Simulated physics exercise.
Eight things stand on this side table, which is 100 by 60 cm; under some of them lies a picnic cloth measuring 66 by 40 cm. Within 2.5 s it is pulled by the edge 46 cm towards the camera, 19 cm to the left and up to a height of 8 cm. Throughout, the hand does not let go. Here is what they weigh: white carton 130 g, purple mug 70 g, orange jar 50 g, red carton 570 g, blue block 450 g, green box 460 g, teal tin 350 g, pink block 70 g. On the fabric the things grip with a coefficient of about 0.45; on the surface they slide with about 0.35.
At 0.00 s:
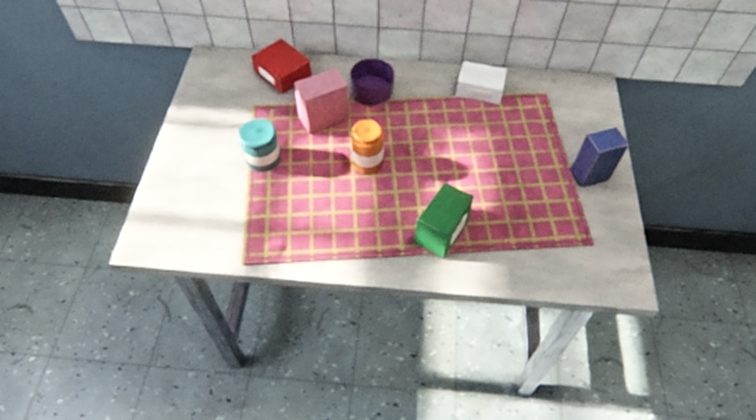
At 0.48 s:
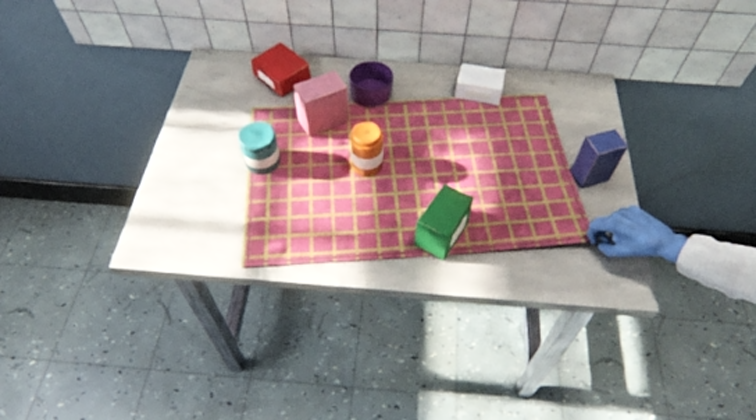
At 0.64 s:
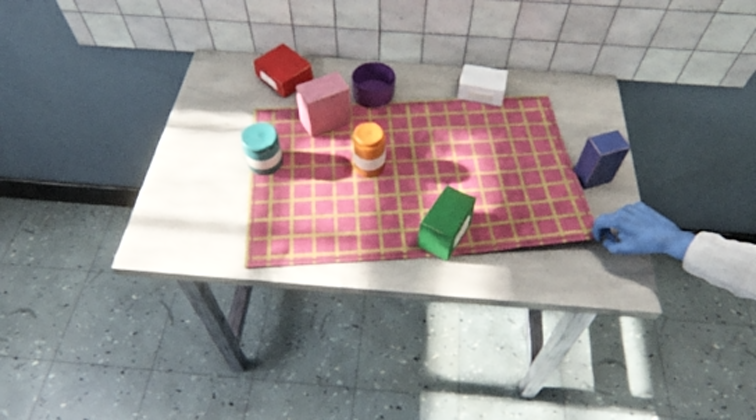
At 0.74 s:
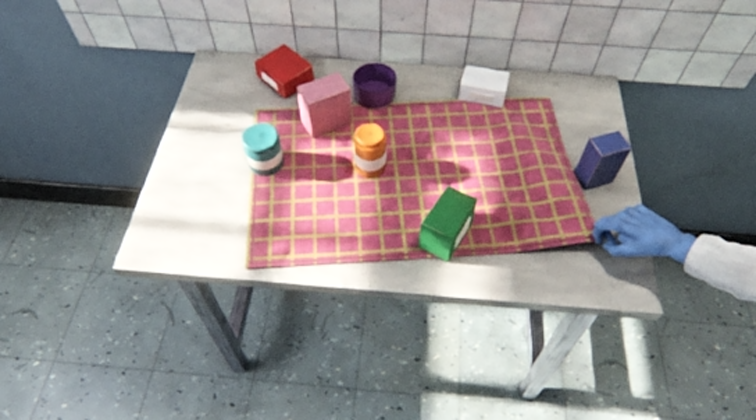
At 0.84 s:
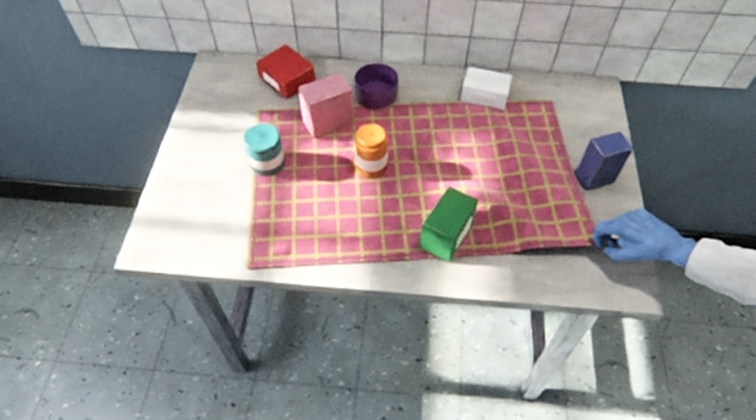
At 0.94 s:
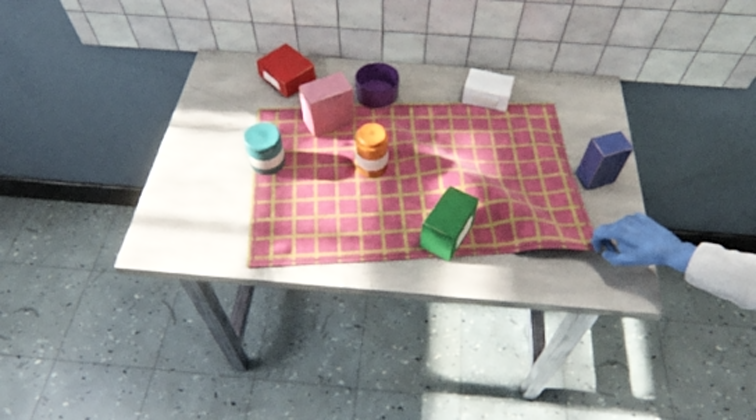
On a side table, a gloved hand grips the picnic cloth's corner and tugs it slightly.
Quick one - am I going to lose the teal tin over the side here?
No - it does not come off.
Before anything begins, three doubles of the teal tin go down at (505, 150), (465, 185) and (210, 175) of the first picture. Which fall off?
Going through the three spots as listed: Ends up off the top, ends up off the top and holds its spot.
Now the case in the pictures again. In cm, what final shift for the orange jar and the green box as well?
Roughly: The orange jar goes over the edge, the green box goes off the top.
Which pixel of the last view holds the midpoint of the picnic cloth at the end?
Around (414, 285).
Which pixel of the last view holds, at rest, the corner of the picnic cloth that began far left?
(353, 140) or thereabouts.
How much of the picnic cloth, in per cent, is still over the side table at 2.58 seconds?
Some 60 in a hundred.
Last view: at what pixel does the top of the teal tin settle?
Roughly (321, 185).
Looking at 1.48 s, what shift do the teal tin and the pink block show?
Shift - teal tin 2 cm, pink block 4 cm.
By 1.5 s, 100 % of the picnic cloth is still over the top; teal tin 1 cm off its start, white carton 10 cm off its start, orange jar on its side, 10 cm off its start.
By 2.0 s, 85 % of the picnic cloth is still over the top; teal tin 6 cm off its start, white carton 20 cm off its start, orange jar on its side, 16 cm off its start.
By 2.6 s, 60 % of the picnic cloth is still over the top; teal tin 12 cm off its start at (309, 162), green box over the edge, orange jar on its side, 27 cm off its start at (327, 267).
By 3.1 s, 45 % of the picnic cloth is still over the top; teal tin 17 cm off its start, orange jar on its side, 38 cm off its start, green box over the edge.
By 4.7 s, 45 % of the picnic cloth is still over the top; teal tin 17 cm off its start at (321, 185), orange jar over the edge, green box over the edge, pink block 25 cm off its start at (397, 165).
